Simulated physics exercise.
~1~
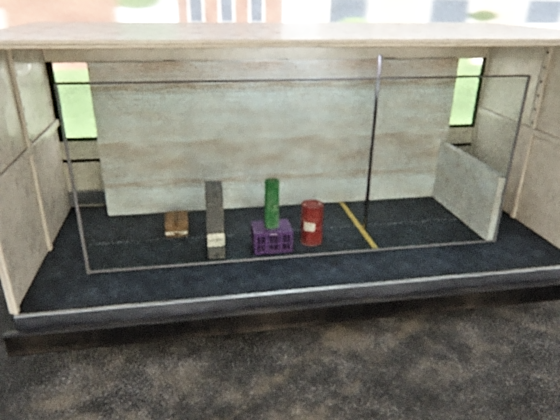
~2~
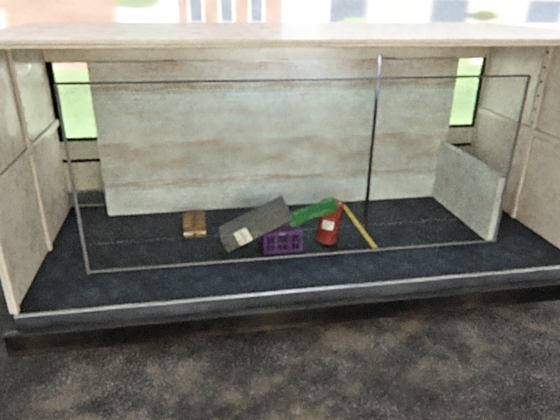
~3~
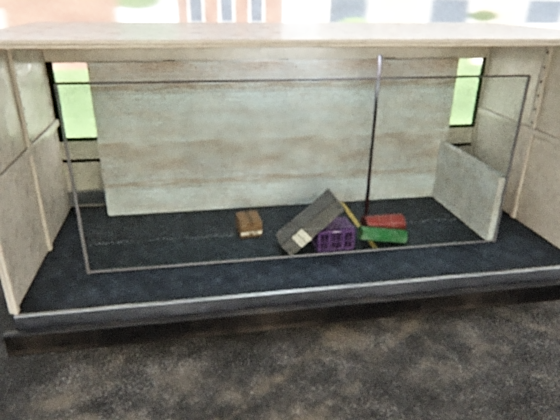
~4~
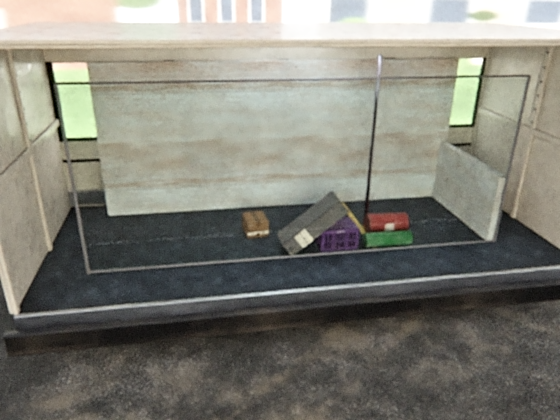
The tall grey box toppled to the right as everything slid that way, and the green roll and red drum tipped over and ended past the yellow line, while the box leaned on the purple crate short of it, beside the brown carton.
